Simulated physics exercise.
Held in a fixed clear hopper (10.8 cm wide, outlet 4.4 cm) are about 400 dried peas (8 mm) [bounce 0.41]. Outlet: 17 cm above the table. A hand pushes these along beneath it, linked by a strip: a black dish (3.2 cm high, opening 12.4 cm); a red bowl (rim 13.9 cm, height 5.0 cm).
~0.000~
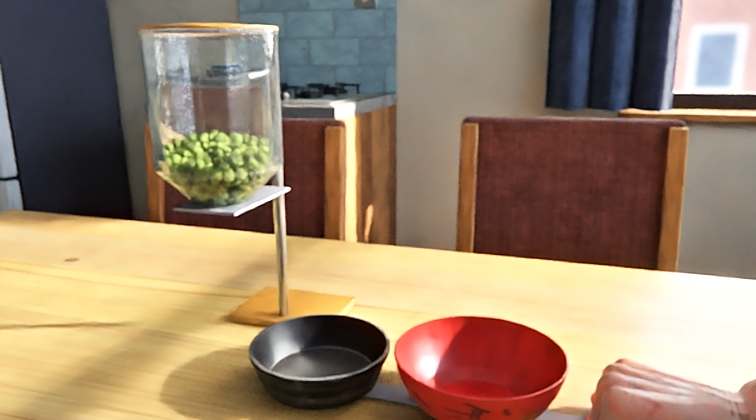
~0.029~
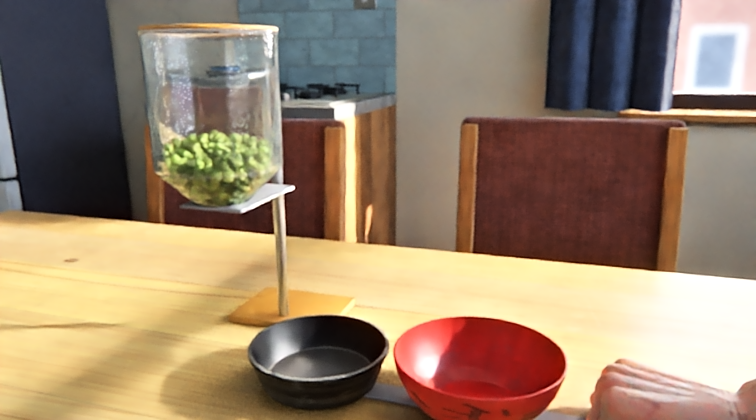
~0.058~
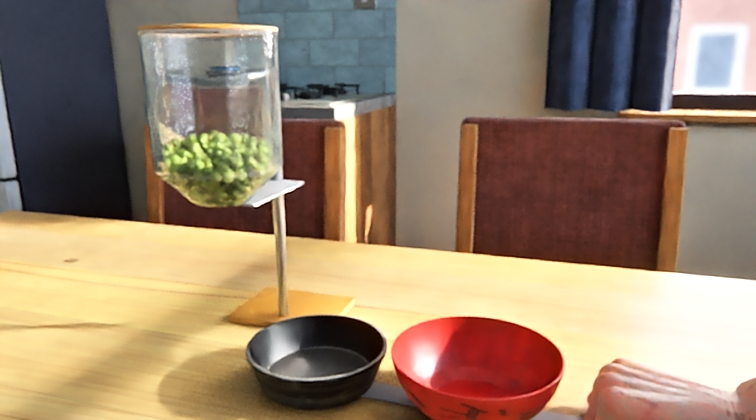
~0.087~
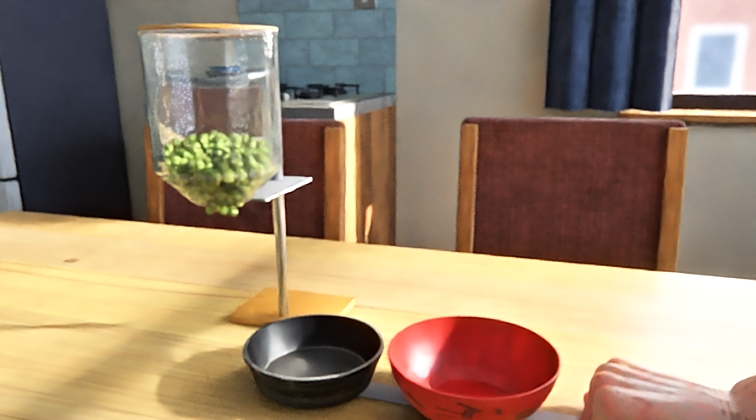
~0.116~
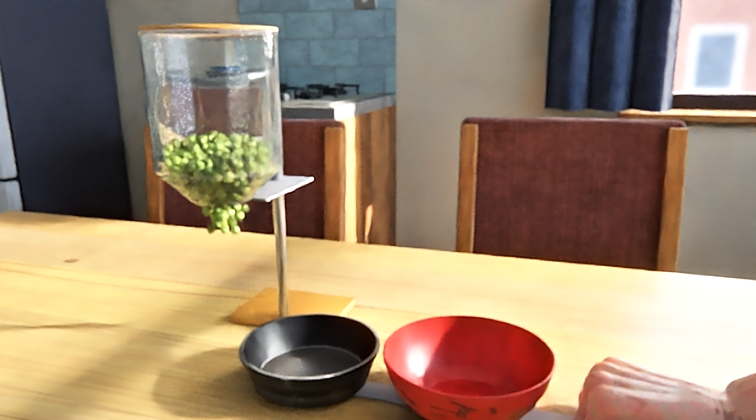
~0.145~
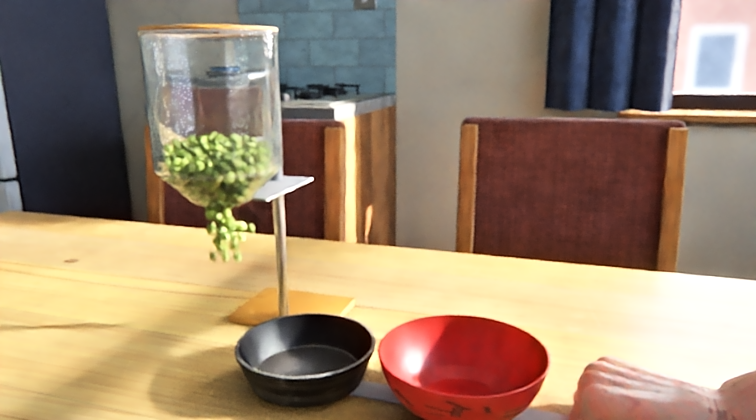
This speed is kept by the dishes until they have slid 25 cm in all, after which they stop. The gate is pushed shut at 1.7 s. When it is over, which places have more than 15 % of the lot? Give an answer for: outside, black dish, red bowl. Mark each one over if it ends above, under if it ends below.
Outside under, black dish over, red bowl under.
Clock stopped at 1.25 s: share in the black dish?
By then it is around 90 per cent.
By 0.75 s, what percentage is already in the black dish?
About 65 % so far.
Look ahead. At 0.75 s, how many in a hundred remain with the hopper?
Estimate: Around 20 percent.
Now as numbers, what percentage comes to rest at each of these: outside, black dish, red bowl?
Final split - outside: 10%, black dish: 90%, red bowl: 0%.
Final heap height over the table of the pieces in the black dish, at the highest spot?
Around 4.0 cm above the table.
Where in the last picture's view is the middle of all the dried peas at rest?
Around (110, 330).
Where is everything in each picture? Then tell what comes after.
Dishes slid 0.0 cm; 0 pieces falling; top of the load at (222, 148); black dish at (320, 343); red bowl at (480, 352), in the first frame.
Dishes slid 0.1 cm; 0 pieces falling; top of the load at (222, 149), in the second frame.
Dishes slid 0.2 cm; 0 pieces falling; top of the load at (222, 149), in the third frame.
Dishes slid 0.6 cm; 3 pieces falling; top of the load at (222, 149), in the fourth frame.
Dishes slid 1.0 cm; 17 pieces falling; top of the load at (222, 149), in the fifth frame.
Dishes slid 1.4 cm; 26 pieces falling; top of the load at (222, 150); black dish at (306, 342); red bowl at (463, 350). They move about 15 cm a second, in the sixth frame.
After 0.75 s, hopper 20 %, outside 5 %, black dish 65 %, in the air 10 %; middle of all pieces on or above the table near (216, 305).
Then, at 1.25 s, outside 10 %, black dish 90 %; middle of all pieces on or above the table near (164, 338).
Then, at 1.71 s, outside 10 %, black dish 90 %; middle of all pieces on or above the table near (117, 329).
After 2.16 s, outside 10 %, black dish 90 %; middle of all pieces on or above the table near (111, 329).
At rest (2.4 s), red bowl 0 %, hopper 0 %, outside 10 %, black dish 90 %.
